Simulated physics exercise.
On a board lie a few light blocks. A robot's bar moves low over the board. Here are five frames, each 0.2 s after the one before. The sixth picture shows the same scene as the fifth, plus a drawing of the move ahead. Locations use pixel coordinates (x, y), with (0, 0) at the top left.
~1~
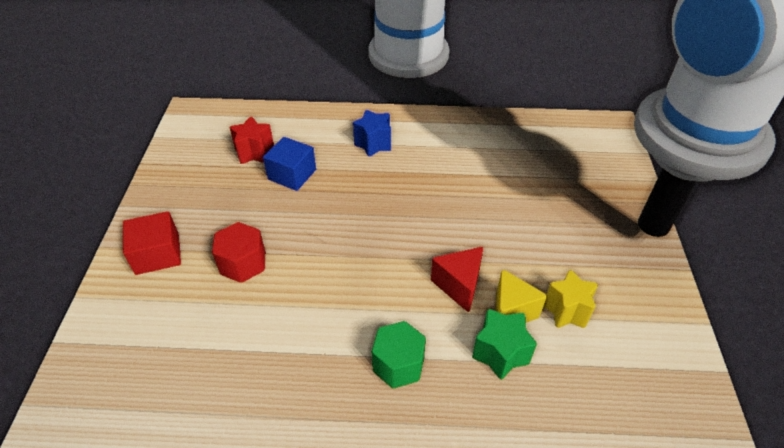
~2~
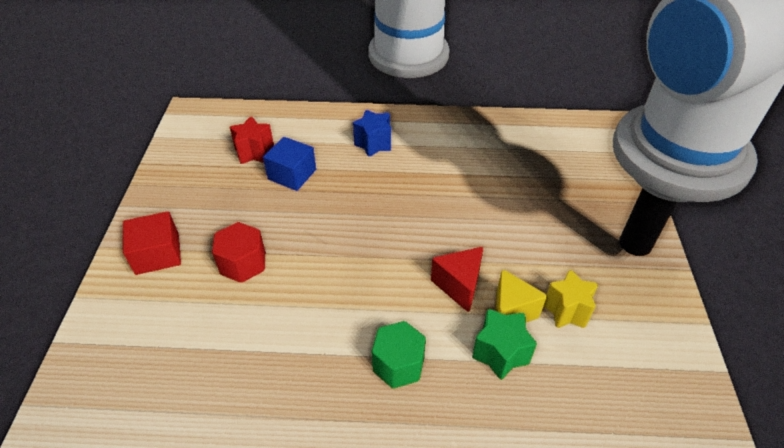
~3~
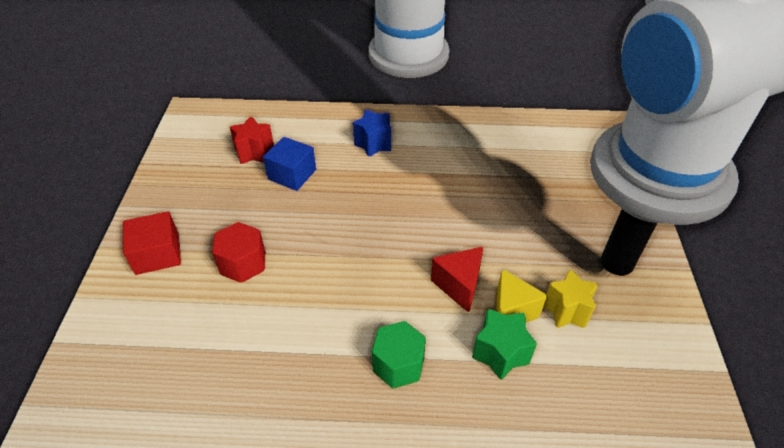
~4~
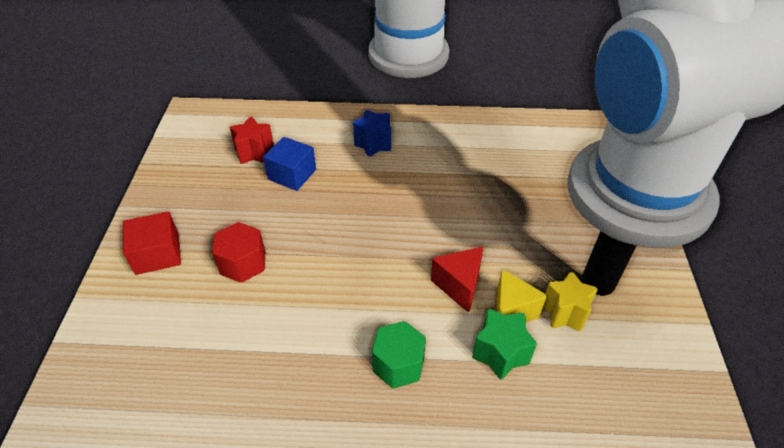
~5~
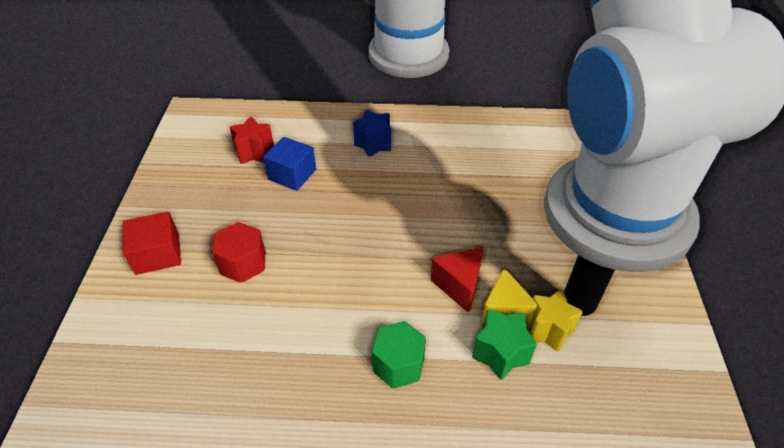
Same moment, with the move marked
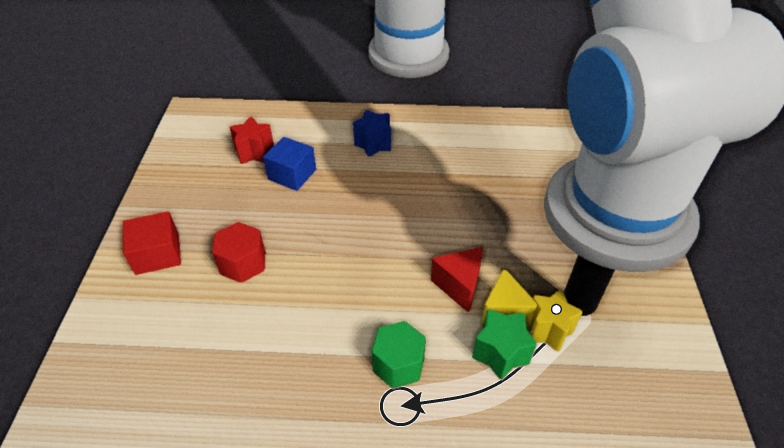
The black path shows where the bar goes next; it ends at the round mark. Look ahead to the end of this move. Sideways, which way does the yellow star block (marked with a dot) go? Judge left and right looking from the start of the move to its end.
That block drifts left.
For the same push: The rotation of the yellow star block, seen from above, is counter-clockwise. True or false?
It is true.
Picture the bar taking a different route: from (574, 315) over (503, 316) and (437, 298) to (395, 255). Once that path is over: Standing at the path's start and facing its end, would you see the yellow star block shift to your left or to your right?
It moves left.
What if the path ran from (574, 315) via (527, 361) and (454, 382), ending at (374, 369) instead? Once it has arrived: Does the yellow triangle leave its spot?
I believe so.
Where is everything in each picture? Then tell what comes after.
The first picture shows bar's lower end at (653, 226); green six-sided block at (399, 344); green star block at (507, 332); yellow triangle at (517, 291); yellow star block at (576, 289).
The second picture shows bar at (635, 244); blocks still.
The third picture shows bar at (617, 263); blocks still.
The fourth picture shows bar at (598, 282); yellow star block at (574, 291).
The fifth picture shows bar at (579, 302); green six-sided block at (399, 344); green star block at (507, 332); yellow triangle at (509, 293); yellow star block at (556, 309).
Drawn move, from (574, 315) via (531, 357) and (475, 393), ending at (400, 406); the dot is on the yellow star block.
What follows on the original path. One third of the way, bar at (535, 345); green star block at (459, 355), turned 25° clockwise; yellow triangle at (488, 305), turned 65° clockwise; yellow star block at (506, 351).
Two thirds of the way, bar at (477, 381); green six-sided block at (367, 342), turned 60° clockwise; green star block at (393, 384), turned 30° clockwise; yellow triangle at (488, 305), turned 65° clockwise; yellow star block at (443, 386), turned 15° clockwise.
At the end, bar at (401, 394); green six-sided block at (355, 341), turned 95° clockwise; green star block at (330, 403), turned 100° clockwise; yellow triangle at (488, 305), turned 65° clockwise; yellow star block at (382, 421), turned 30° anticlockwise.
